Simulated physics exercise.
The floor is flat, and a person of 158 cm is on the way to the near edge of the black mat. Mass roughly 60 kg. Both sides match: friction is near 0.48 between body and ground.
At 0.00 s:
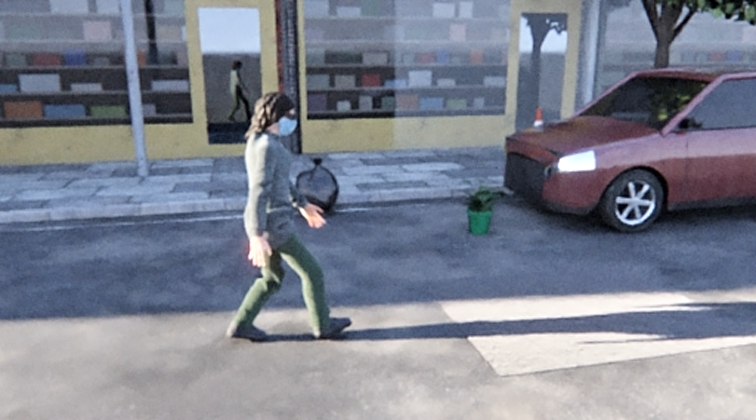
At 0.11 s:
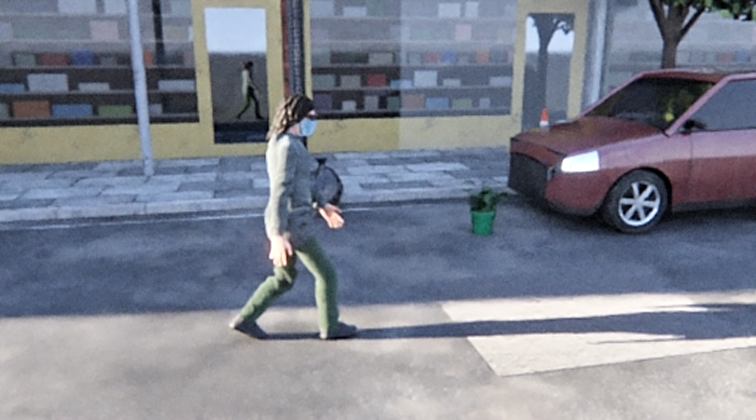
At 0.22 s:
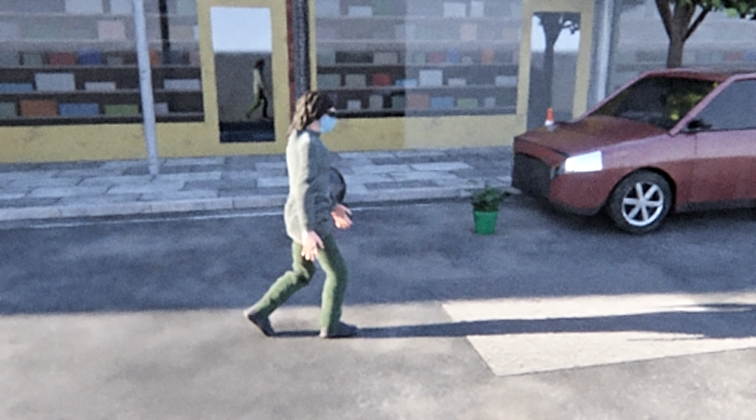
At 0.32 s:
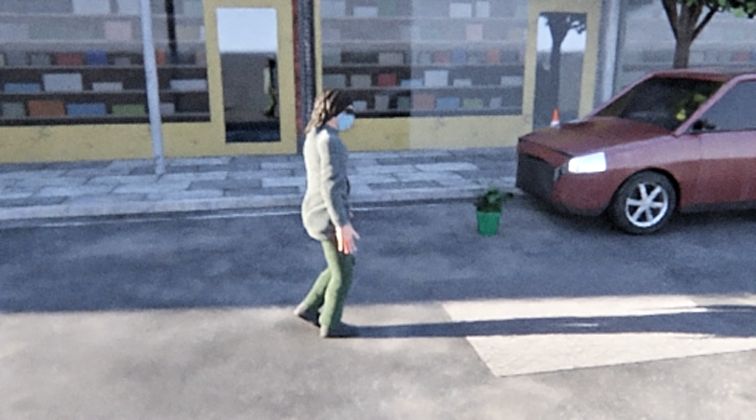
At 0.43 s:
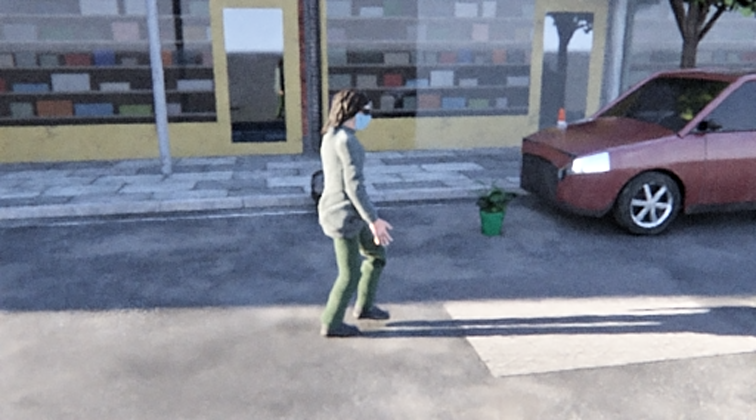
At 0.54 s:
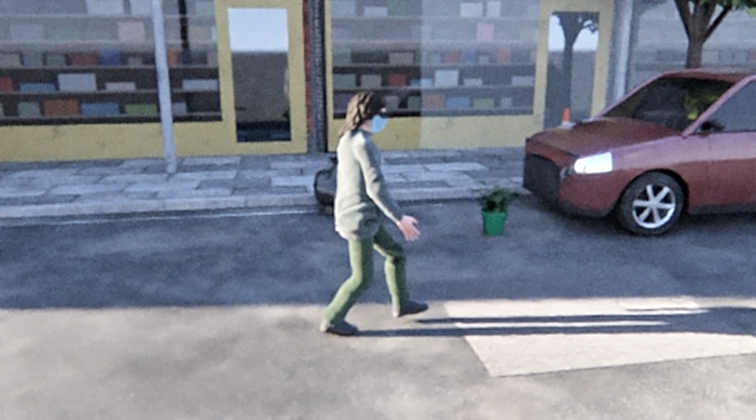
On a street outside some shops, a masked person in a grey top and green trousers walked steadily to the right, arms slightly out, while a red car and a potted plant stayed still.
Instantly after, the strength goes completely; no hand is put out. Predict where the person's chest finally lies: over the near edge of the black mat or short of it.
It finishes over the edge.
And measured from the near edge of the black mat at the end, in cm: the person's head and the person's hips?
Person's head 50 past, person's hips 0 past.
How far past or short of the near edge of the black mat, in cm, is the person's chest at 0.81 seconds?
Around 35 cm shy of it.
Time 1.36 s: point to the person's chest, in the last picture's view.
Pixel in the last view at that time: About (476, 260).
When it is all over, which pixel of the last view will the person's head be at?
The head finishes close to (511, 279).
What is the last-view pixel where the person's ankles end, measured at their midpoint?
(401, 309).
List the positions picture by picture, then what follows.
In the first picture, person's chest (268, 169), person's hips (269, 224), person's head (271, 124), near edge of the black mat (473, 340).
In the second picture, person's chest (288, 169), person's hips (290, 224), person's head (292, 125); 12 cm covered.
In the third picture, person's chest (308, 165), person's hips (309, 220), person's head (311, 122); 23 cm covered.
In the fourth picture, person's chest (326, 162), person's hips (326, 216), person's head (329, 119); 34 cm covered.
In the fifth picture, person's chest (342, 162), person's hips (342, 215), person's head (346, 119); 44 cm covered.
In the sixth picture, person's chest (359, 164), person's hips (358, 217), person's head (363, 122), near edge of the black mat (471, 340); 54 cm covered.
After 0.81 s the person's chest is 37 cm short of the near edge of the black mat, near (402, 209) in the last picture's view.
After 1.06 s the person's chest is 10 cm short of the near edge of the black mat, near (438, 246) in the last picture's view.
After 1.36 s the person's chest is 25 cm past the near edge of the black mat, near (476, 260) in the last picture's view; the person's hips 4 cm short of the near edge of the black mat.
When all is still (2.5 s), person's head crosses the near edge of the black mat; person's chest crosses the near edge of the black mat.
